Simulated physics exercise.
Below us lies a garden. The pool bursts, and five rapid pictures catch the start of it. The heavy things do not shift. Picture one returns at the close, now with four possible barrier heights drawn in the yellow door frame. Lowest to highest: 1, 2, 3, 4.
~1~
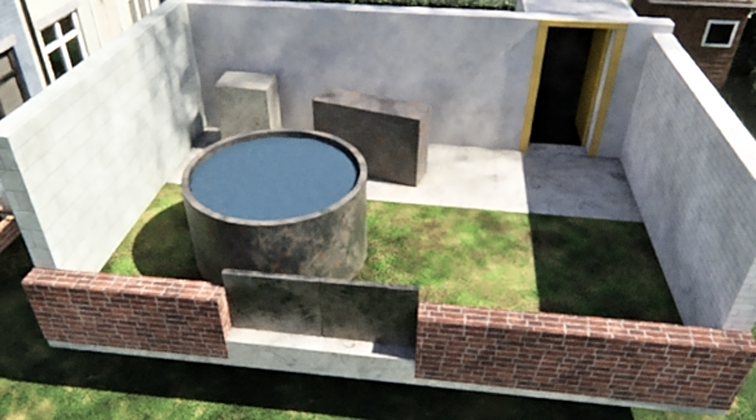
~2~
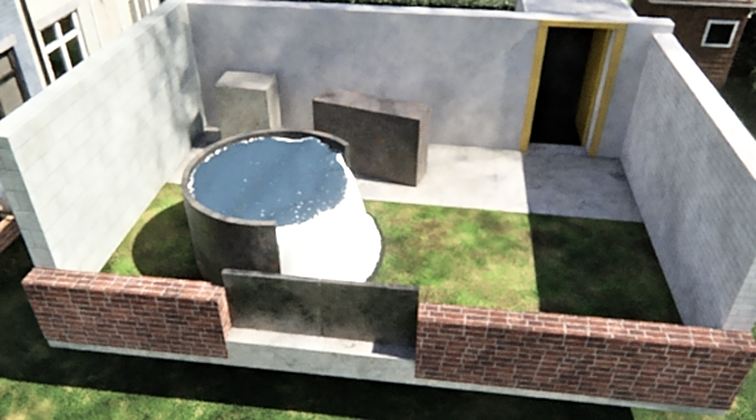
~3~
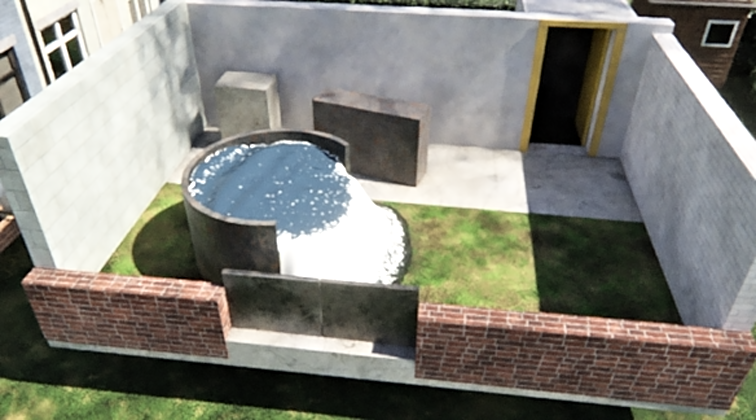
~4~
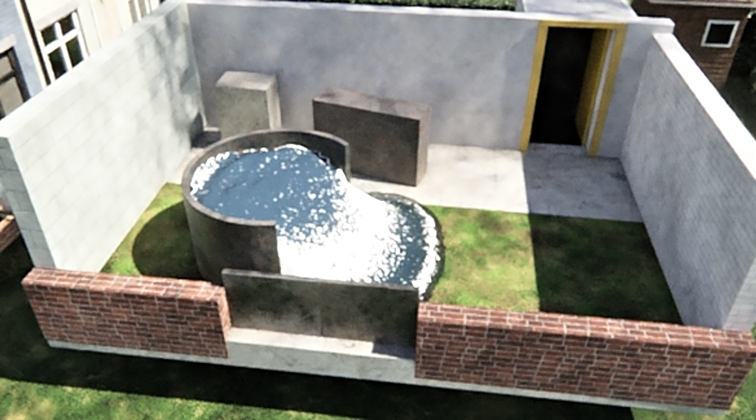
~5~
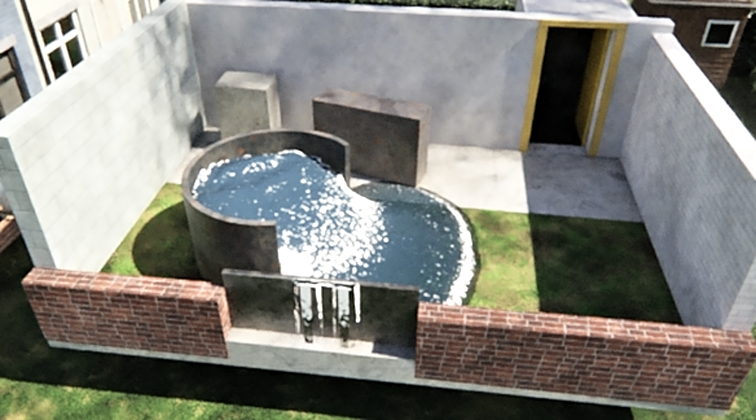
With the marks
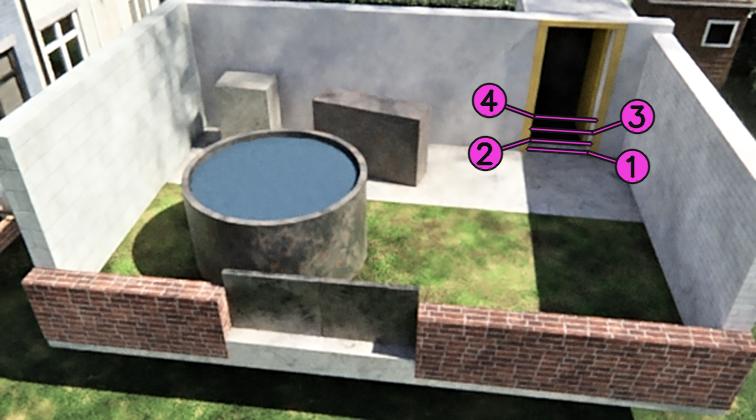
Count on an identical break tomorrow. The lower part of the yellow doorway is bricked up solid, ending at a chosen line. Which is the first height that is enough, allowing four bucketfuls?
Mark 3 just does it.
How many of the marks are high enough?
Two.
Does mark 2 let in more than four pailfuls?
Yes, it does.
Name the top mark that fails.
2.
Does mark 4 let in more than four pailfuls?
No, that is safe.
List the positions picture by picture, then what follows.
Water in the pool at rest, its middle at (276, 177); foot of the yellow doorway at (557, 153); shut gate at (321, 289), in the first frame.
In the second frame, 2 % of the ground under water, visible out to (367, 235).
In the third frame, 6 % of the ground under water, visible out to (393, 216).
In the fourth frame, 12 % of the ground under water, visible out to (401, 198).
In the fifth frame, 18 % of the ground under water, visible out to (408, 186).
In magenta, 1 at (558, 150); 2 at (559, 141); 3 at (562, 130); 4 at (564, 118); from the bottom up 1, 2, 3, 4.
With 1, dozens of bucketfuls pour in.
With 2, about 9 bucketfuls get in.
With 3, a splash gets over, under a bucket.
With 4, nothing gets over.
